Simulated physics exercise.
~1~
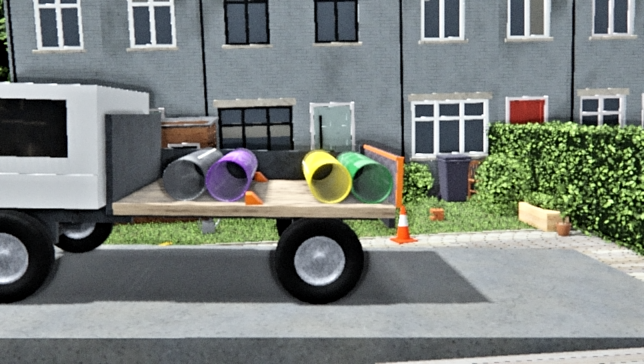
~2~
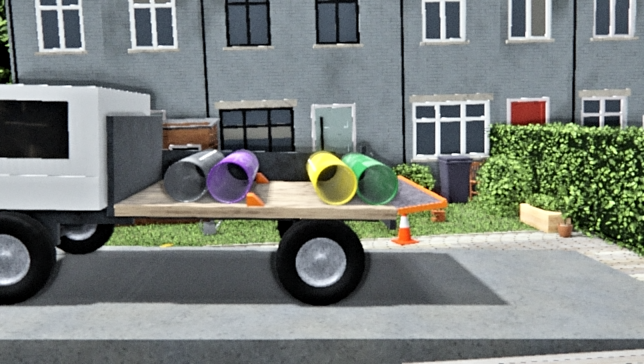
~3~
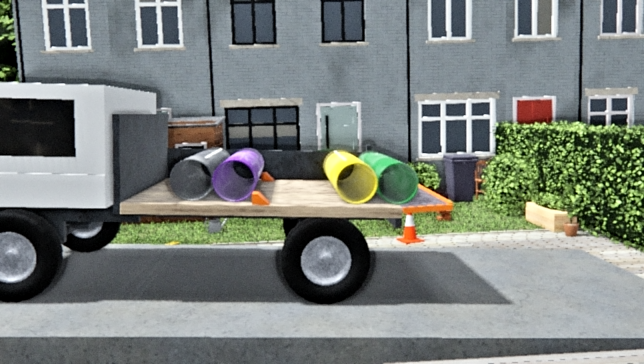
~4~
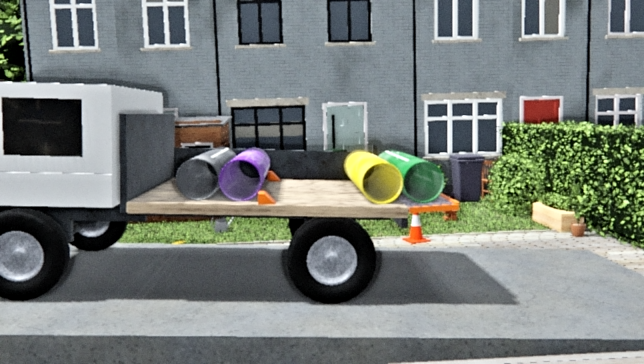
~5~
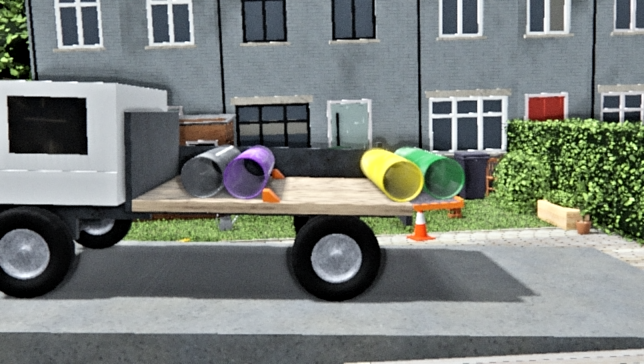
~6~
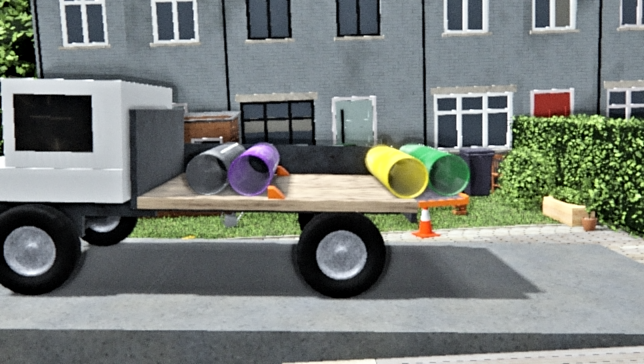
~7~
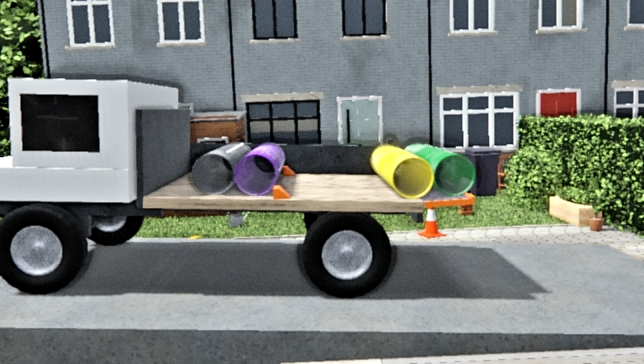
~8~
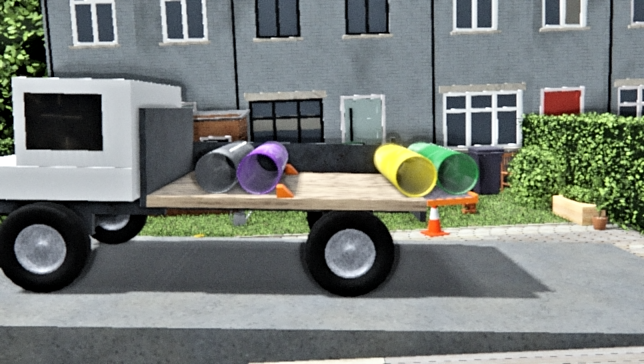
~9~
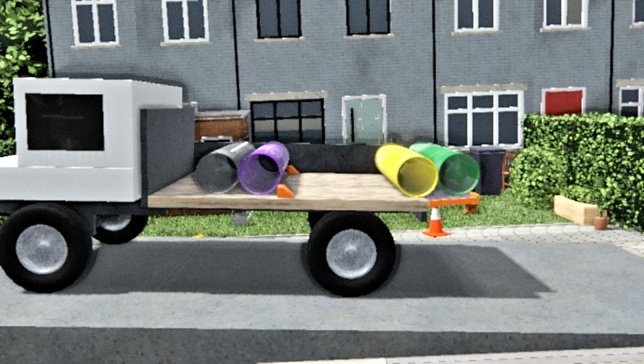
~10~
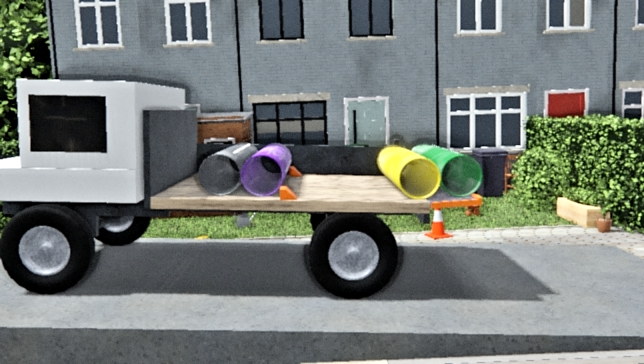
The tailgate drops, and the yellow and green pipes roll right, the green stopping on it.
